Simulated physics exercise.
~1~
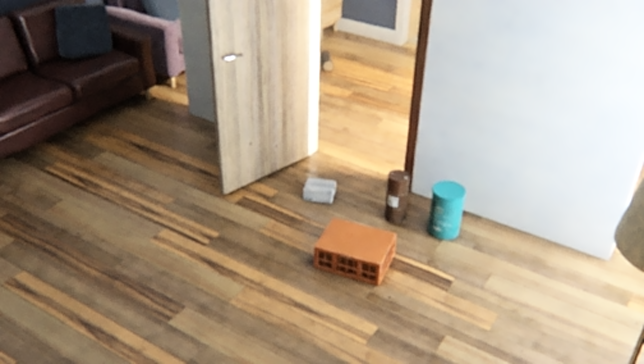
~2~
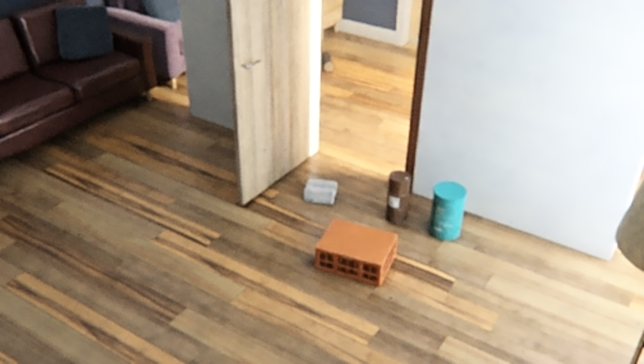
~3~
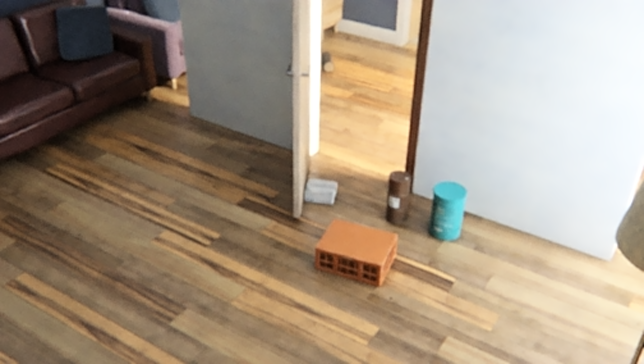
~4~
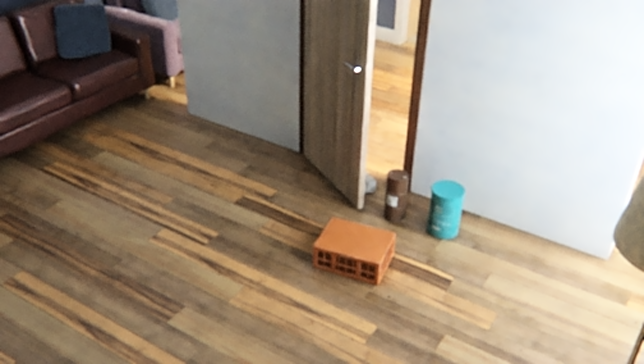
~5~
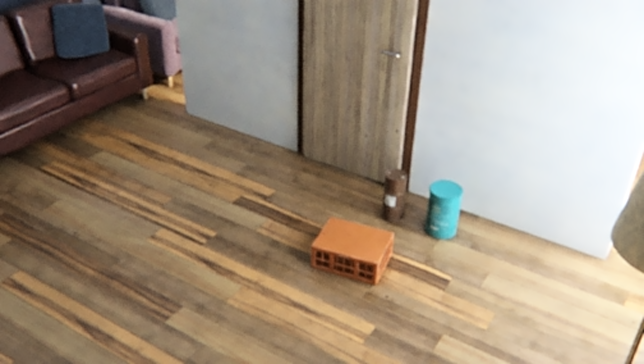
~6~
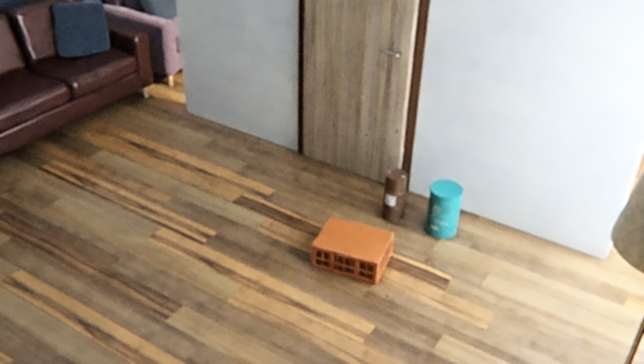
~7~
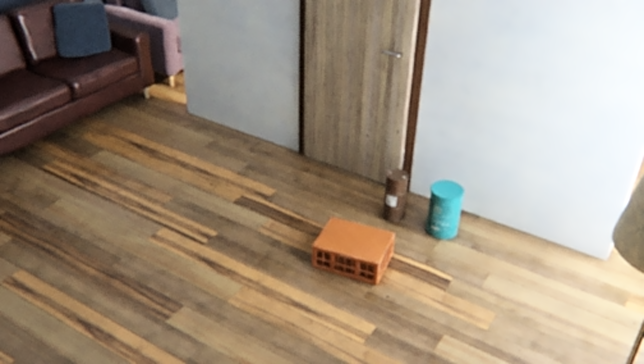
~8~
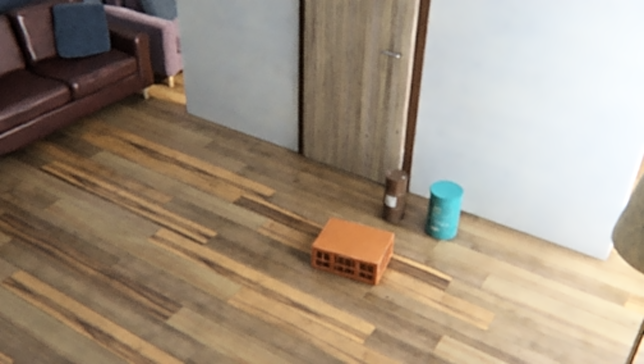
A wooden door stands wide open in a room with a plank floor, seen from above by a slightly swaying camera. A dark leather sofa sits at the left, and a small white box, a brown canister and a turquoise pail stand near the doorway, with an orange crate in front. The door swings to the right, with nobody in view, and reaches the white box. The box slides a little, then is pushed farther right and slips from sight behind the door. The door closes fully and stays shut, while the canister, pail and crate remain in place.
